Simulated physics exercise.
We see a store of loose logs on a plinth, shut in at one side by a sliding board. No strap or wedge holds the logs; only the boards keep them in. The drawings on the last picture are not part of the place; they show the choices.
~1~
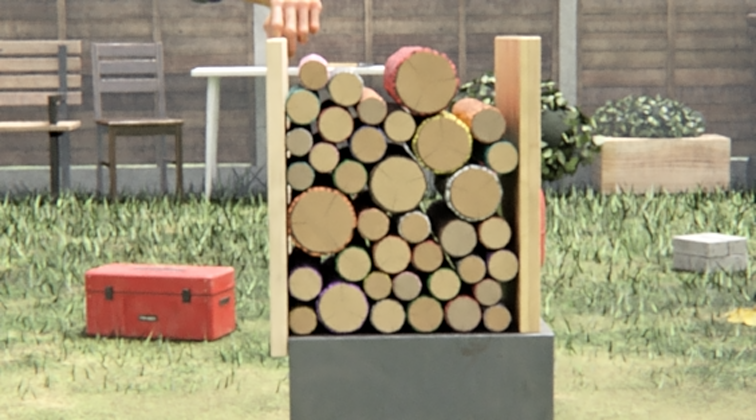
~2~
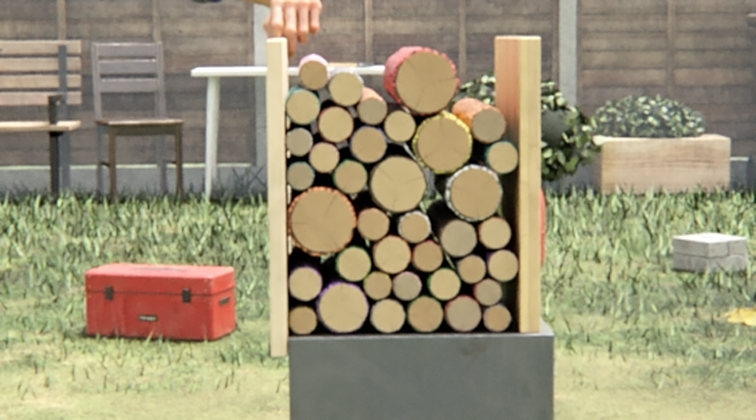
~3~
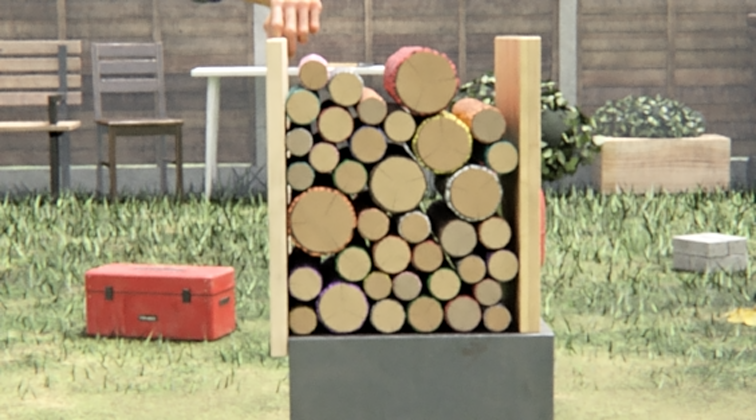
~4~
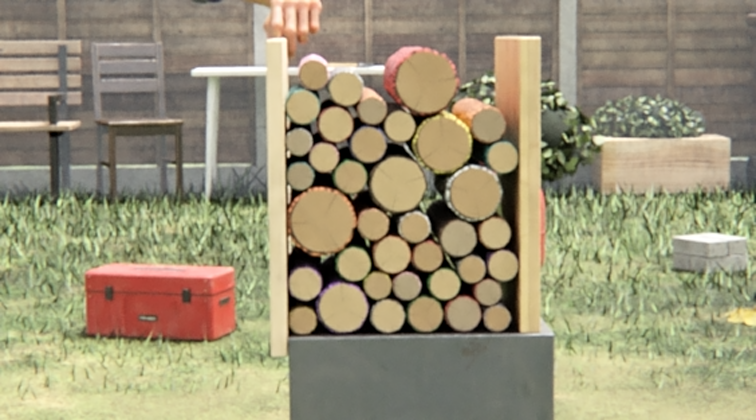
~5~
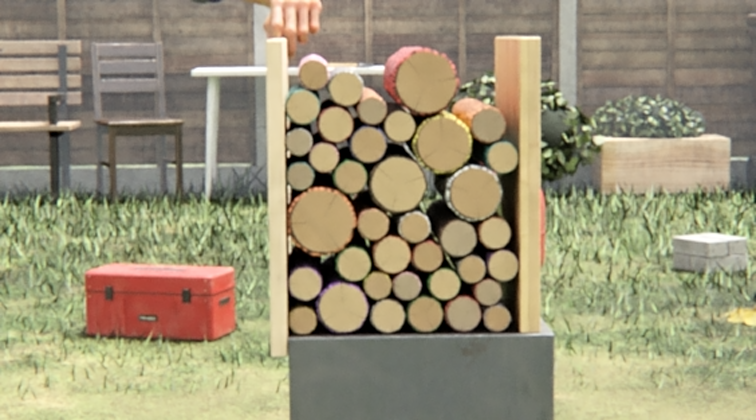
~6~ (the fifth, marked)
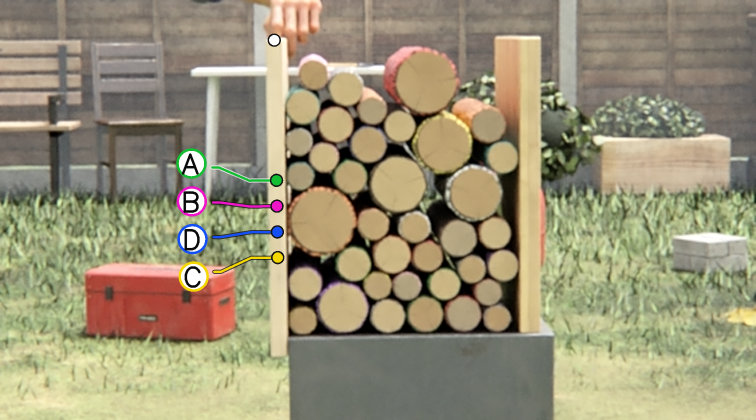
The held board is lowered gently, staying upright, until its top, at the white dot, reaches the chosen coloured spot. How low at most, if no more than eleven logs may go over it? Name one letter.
No lower than C.
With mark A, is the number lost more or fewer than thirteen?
Fewer than thirteen.
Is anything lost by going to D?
Yes.
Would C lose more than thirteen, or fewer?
It loses fewer than thirteen.
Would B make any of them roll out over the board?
At B: Yes.
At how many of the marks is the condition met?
The number is four.
On the marked copy, A at (277, 181); B at (277, 206); C at (278, 257); D at (277, 232); the white dot at (274, 40).
Taking C. A third of the way, top of the board (284, 141).
Two thirds of the way, top of the board (286, 250).
When it is over, top of the board (286, 256), eleven out over the board.
As for the rest, A three out over the board; B about five out over the board; D nine out over the board.
